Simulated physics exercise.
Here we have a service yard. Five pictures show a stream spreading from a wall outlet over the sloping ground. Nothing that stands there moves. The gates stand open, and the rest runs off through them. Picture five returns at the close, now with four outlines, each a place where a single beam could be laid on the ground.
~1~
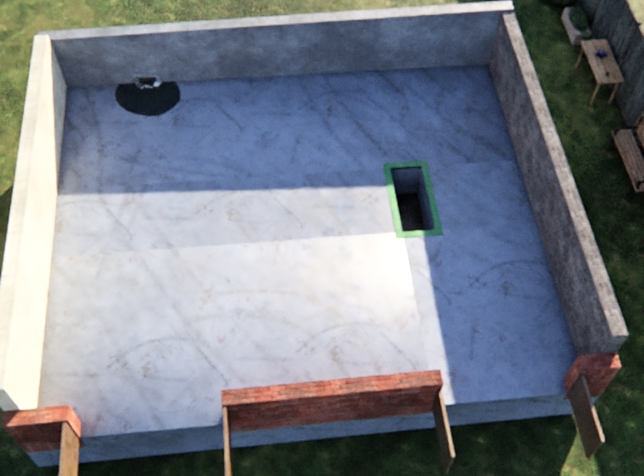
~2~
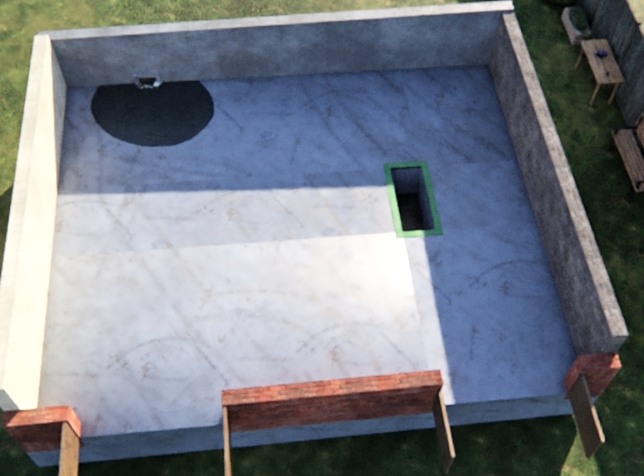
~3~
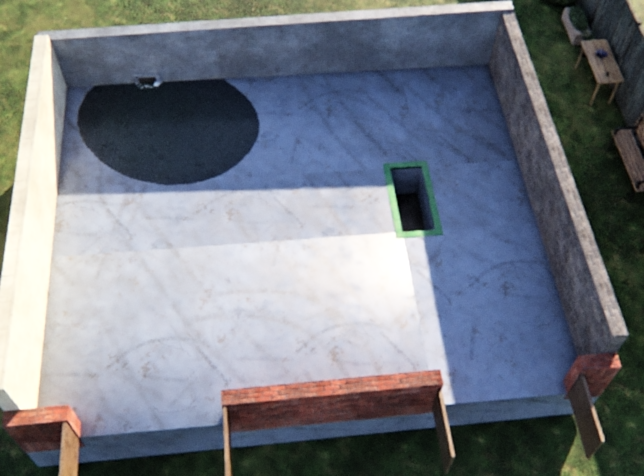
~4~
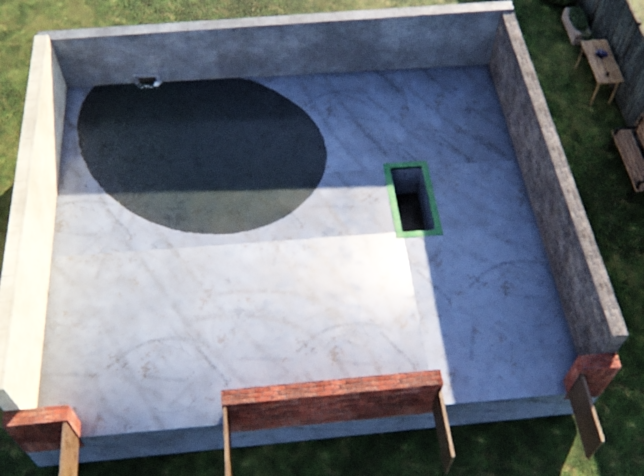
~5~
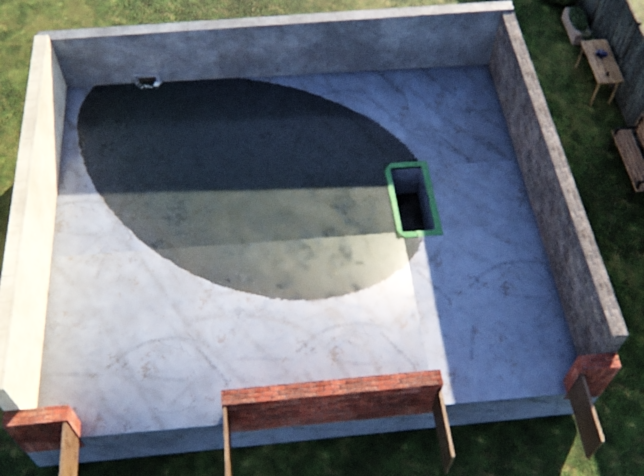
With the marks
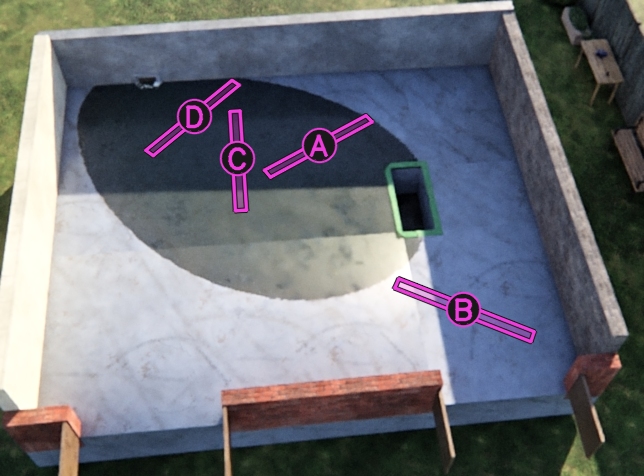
Walled service yard seen from above, dark water spreading from an outfall at upper left across pale ground, reaching a green-edged drain.
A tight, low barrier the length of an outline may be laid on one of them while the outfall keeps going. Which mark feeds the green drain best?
It is B.
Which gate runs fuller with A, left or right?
The right gate.
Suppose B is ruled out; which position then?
The answer is A.
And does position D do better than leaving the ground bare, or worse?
Position D is worse.
In magenta, A from (267, 173) to (369, 118); B from (396, 283) to (532, 336); C from (240, 210) to (234, 111); D from (149, 152) to (235, 82).
Choosing A, about 12 % of the stream goes into the green drain, about 86 % out by the gates.
Choosing B, about 36 % of the stream goes into the green drain, about 61 % out by the gates.
Choosing C, about 6 % of the stream goes into the green drain, about 90 % out by the gates.
Choosing D, about 8 % of the stream goes into the green drain, about 87 % out by the gates.
